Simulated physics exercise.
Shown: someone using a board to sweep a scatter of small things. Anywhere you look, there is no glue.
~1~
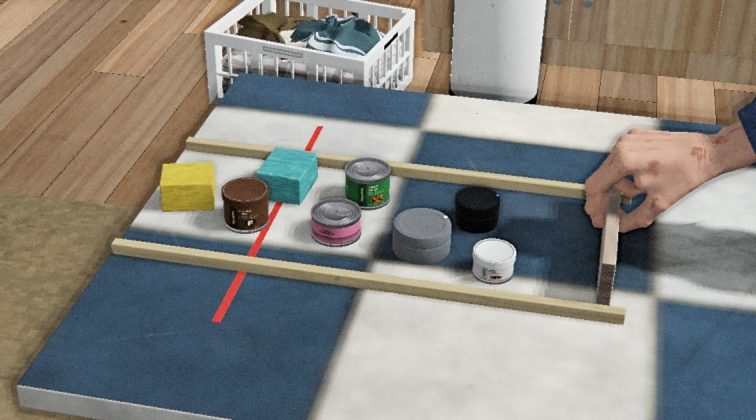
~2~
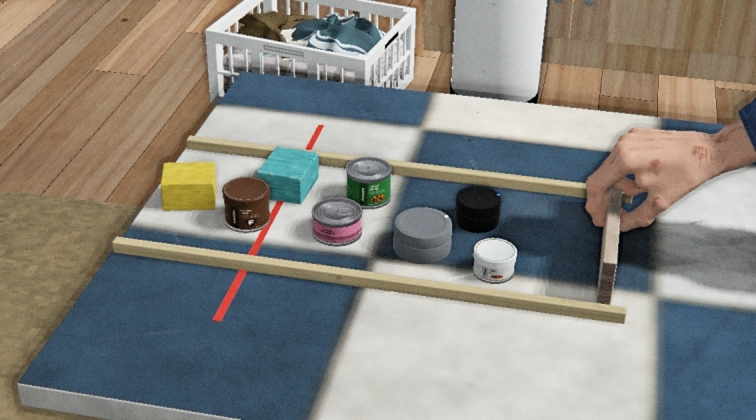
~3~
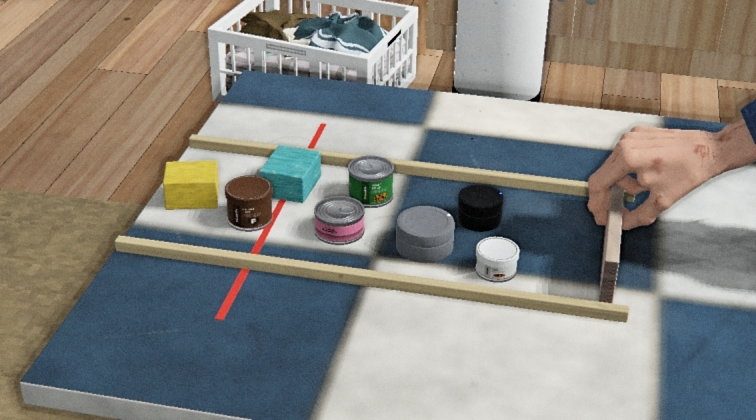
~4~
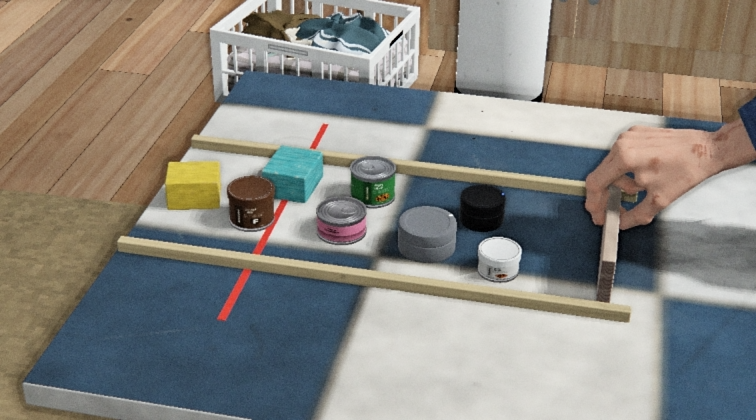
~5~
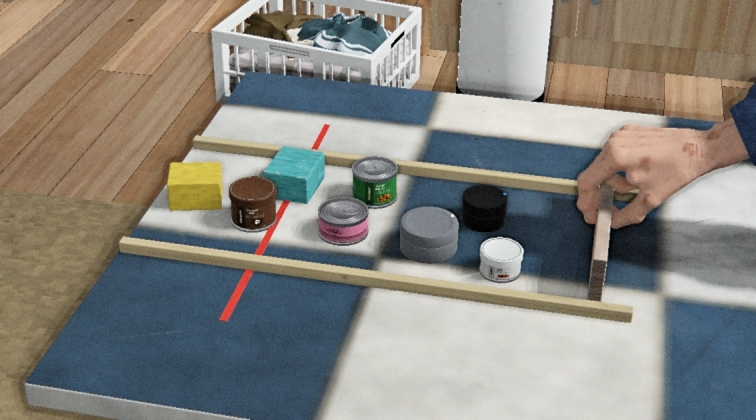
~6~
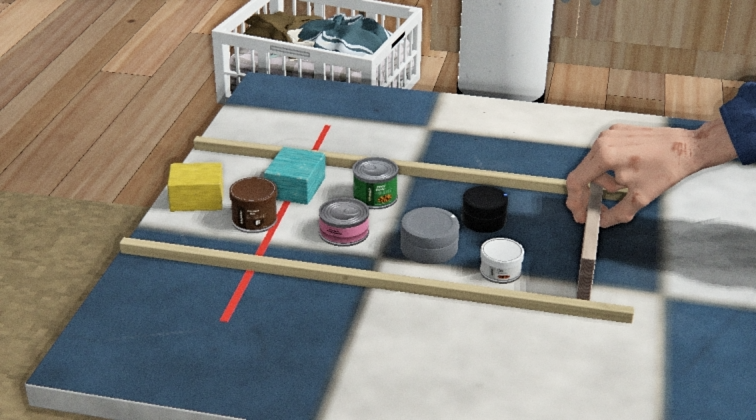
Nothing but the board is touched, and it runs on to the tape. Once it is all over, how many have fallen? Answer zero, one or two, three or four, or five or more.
When it is over, zero have fallen.
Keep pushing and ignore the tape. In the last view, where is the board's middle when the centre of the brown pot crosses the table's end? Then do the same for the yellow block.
I'd put it close to (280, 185), and close to (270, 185) for the other one.
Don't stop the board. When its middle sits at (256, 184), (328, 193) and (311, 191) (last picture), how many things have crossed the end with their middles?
Past the end: 2, 0 and 0.
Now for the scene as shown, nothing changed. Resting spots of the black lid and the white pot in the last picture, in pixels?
Around (268, 186) and around (241, 239).
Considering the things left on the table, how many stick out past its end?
That would be 2.
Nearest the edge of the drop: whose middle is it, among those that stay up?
It's the brown pot that ends nearest.
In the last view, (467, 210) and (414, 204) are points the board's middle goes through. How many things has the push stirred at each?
Up to then 3, and up to the other point 5.
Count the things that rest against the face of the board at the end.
Contact count: 4.
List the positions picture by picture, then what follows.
The first picture shows yellow block (188, 187); brown pot (246, 205); turquoise block (288, 176); board (610, 231); tape (275, 211).
The second picture shows brown pot (247, 205); black lid (478, 209).
The third picture shows turquoise block (291, 173); white pot (497, 260).
The fourth picture shows yellow block (194, 185); green tin (373, 182).
The fifth picture shows brown pot (253, 205); board (602, 227).
The sixth picture shows yellow block (196, 187); brown pot (254, 205); turquoise block (295, 175); board (592, 226); tape (283, 210).
A little later, none off yet; yellow block at rest near (196, 187); brown pot at rest near (254, 205); turquoise block at rest near (295, 175).
Next, none off yet; yellow block at rest near (196, 187); brown pot moving near (248, 204); turquoise block at rest near (295, 175).
When it is over, the number that fall off is zero.
